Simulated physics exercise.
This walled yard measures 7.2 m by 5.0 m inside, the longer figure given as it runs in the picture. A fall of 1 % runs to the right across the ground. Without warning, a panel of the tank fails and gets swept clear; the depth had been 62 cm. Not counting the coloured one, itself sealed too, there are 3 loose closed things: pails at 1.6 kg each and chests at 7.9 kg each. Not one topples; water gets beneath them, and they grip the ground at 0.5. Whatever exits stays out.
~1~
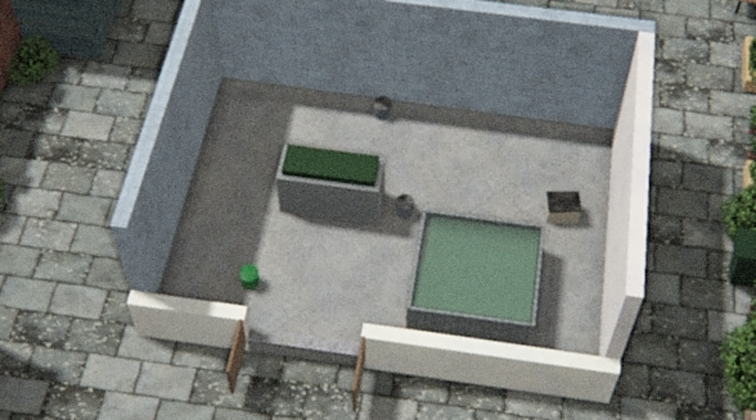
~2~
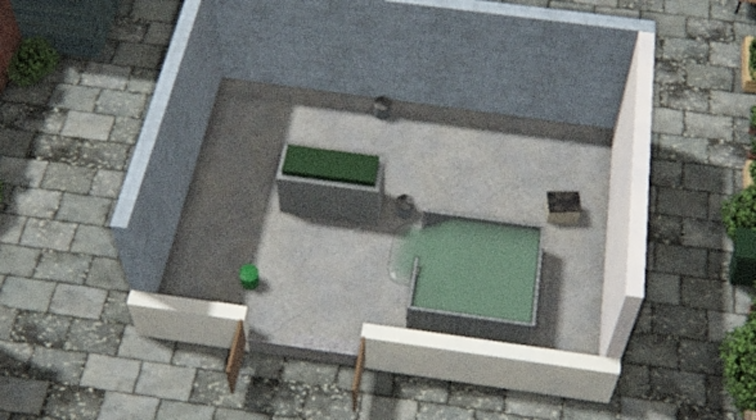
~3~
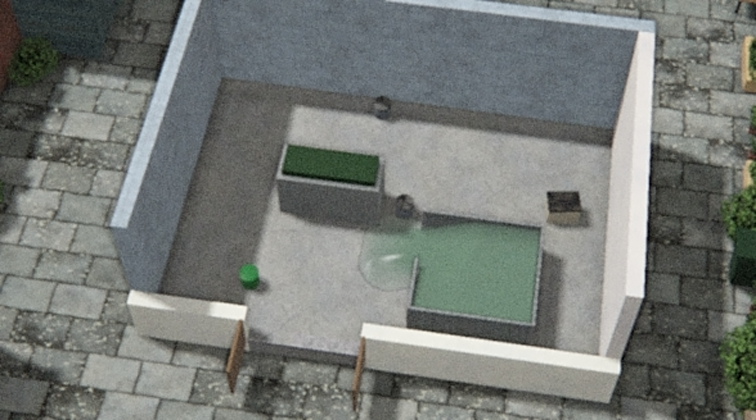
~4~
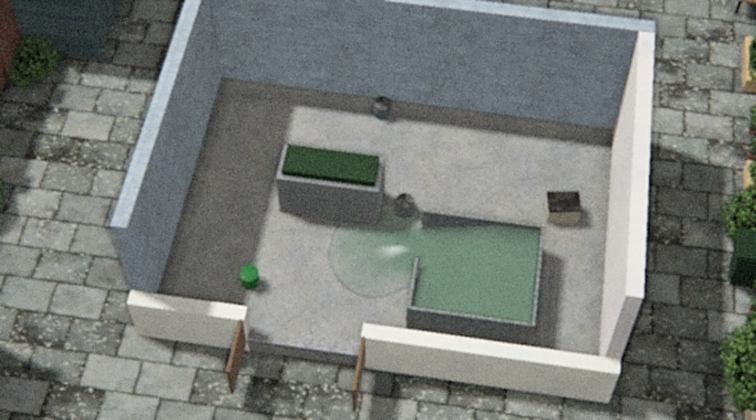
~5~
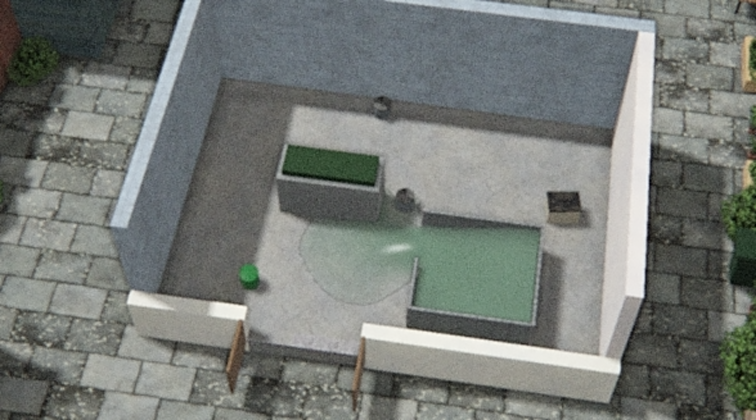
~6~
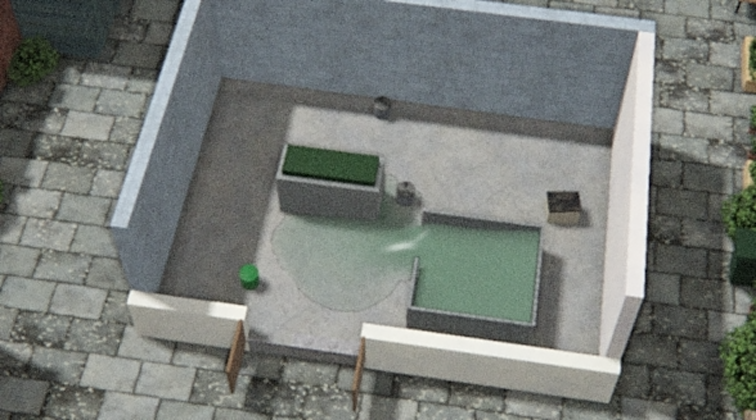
A walled yard with pale and blue-grey walls and a gap at the front, set among grey paving, is seen from high above by a still camera. A square tank of green water stands right of centre, with a green-topped grey planter to its left, a green pail near the gap, two small grey pails and a dark-topped chest. Water bursts from the tank's left side and spreads leftward in a widening, thinning sheet past the grey pail beside it, which shifts slightly.
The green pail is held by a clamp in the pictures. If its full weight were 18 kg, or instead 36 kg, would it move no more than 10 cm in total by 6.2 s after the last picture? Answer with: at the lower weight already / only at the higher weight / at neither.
Only at the higher weight.
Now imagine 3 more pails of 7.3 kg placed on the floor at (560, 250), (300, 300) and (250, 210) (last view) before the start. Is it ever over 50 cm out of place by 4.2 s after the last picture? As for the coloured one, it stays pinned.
In order: Not as far, then farther, then farther.
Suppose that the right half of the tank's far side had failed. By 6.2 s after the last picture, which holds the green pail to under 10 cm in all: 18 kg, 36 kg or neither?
Answer: The small one.
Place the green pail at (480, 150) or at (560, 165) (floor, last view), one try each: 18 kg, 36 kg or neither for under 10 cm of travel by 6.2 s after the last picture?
Well, the little one does for the first, the little one does for the second.
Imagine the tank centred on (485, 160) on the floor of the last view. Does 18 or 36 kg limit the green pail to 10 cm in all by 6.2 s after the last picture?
In that case the answer is that either mass works.
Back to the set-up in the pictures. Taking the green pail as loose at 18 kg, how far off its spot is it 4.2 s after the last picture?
I'd put it at roughly 10 cm.
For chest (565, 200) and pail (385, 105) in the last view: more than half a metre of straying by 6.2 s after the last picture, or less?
The first is within the limit, the second over the limit.
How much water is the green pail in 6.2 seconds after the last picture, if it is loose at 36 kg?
Depth: Approx. 9 cm.
Then, 0.6 s after the last picture the green pail would be 0 cm from its start with 18 kg and 0 cm from its start with 36 kg; 5 cm of water round it then.
Then, 2.3 s after the last picture the green pail would be 18 cm from its start with 18 kg and 0 cm from its start with 36 kg; 7 cm of water round it then.
Then, 4.2 s after the last picture the green pail would be 8 cm from its start with 18 kg and 0 cm from its start with 36 kg; 10 cm of water round it then.
Then, 6.2 s after the last picture the green pail would be 8 cm from its start with 18 kg and 0 cm from its start with 36 kg; 9 cm of water round it then.
